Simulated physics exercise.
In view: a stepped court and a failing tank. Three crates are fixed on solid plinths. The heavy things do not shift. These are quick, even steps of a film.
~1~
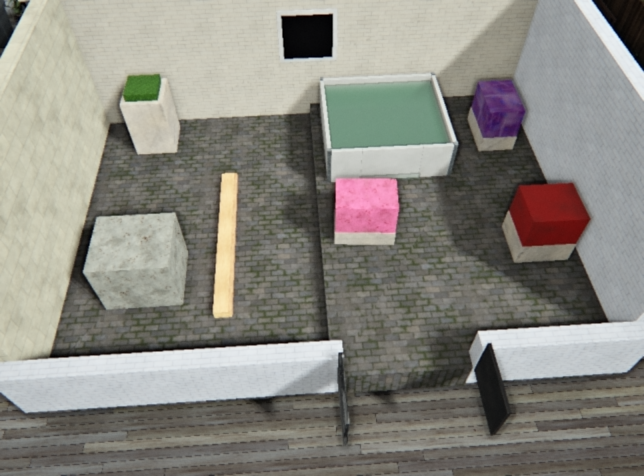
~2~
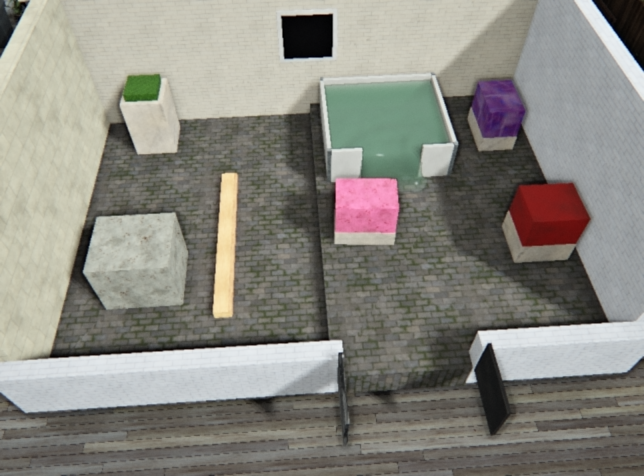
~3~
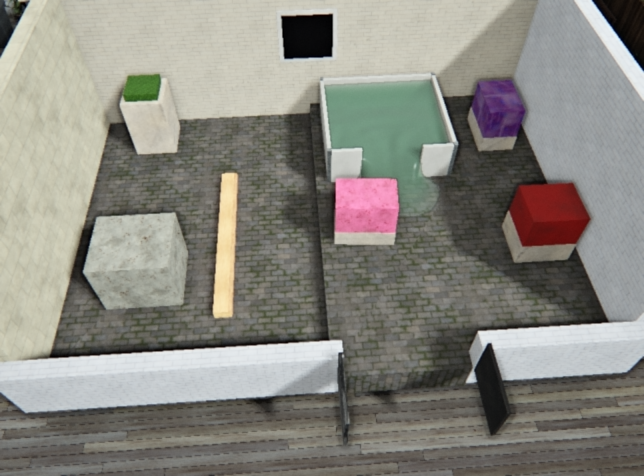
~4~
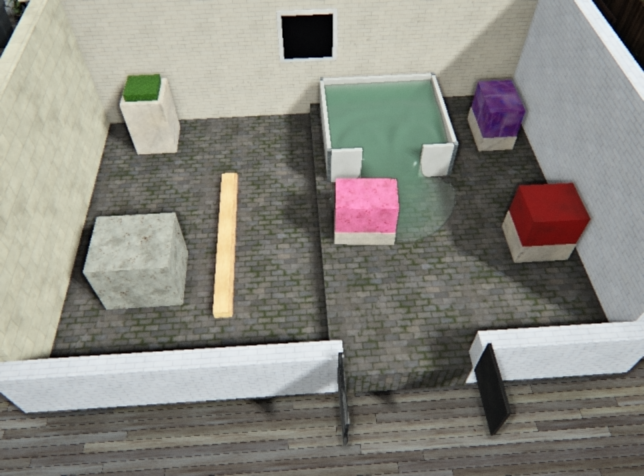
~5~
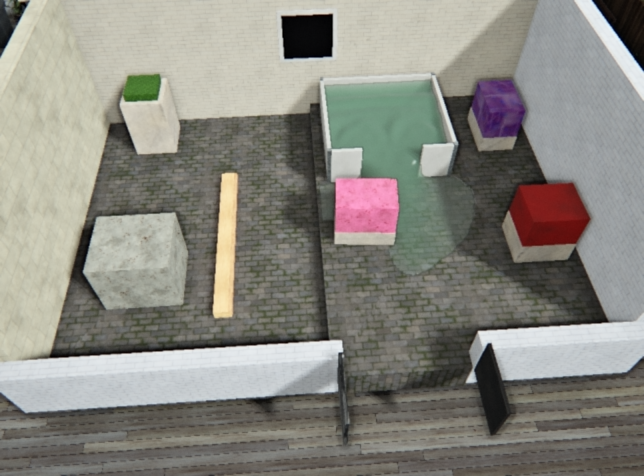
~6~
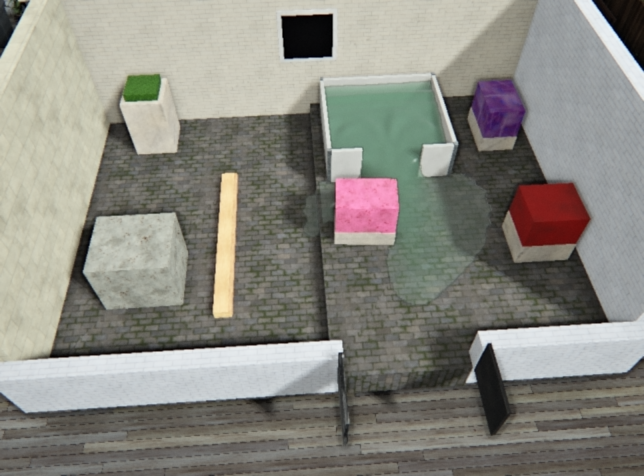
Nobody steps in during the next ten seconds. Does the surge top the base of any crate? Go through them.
In the end: The pink crate gets wet; the purple crate stays dry; the red crate stays dry.
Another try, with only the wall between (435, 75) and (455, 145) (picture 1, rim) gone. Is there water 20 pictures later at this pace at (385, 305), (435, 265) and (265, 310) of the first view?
In that order: Covered, under water, not flooded.
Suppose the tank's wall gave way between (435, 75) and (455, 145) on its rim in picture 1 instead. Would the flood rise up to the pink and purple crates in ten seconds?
Then: Pink remains dry; purple is soaked.
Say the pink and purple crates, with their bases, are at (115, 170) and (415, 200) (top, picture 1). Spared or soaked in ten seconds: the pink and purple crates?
One by one: The pink one is spared; the purple one gets wet.
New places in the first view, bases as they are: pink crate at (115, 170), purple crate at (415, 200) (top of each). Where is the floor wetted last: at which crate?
Last comes the pink crate.
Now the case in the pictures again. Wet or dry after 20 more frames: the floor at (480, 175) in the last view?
At that place: Free of water.
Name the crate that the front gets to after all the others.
I say the purple-painted one.
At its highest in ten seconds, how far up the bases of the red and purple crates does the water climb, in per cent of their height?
In turn 50 and 40 per cent.
A moment on, water covers 25 % of the floor; the pink crate water round its plinth, the purple crate not reached, the red crate water round its plinth.
Next, water covers 35 % of the floor; the pink crate water round its plinth, the purple crate not reached, the red crate water round its plinth.
Then, water covers 45 % of the floor; the pink crate water round its plinth, the purple crate not reached, the red crate water round its plinth.
Later, water covers 70 % of the floor; the pink crate water round its plinth, the purple crate water round its plinth, the red crate water round its plinth.
In the end, water covers 90 % of the floor; the pink crate was topped, the purple crate stayed above the water, the red crate stayed above the water.
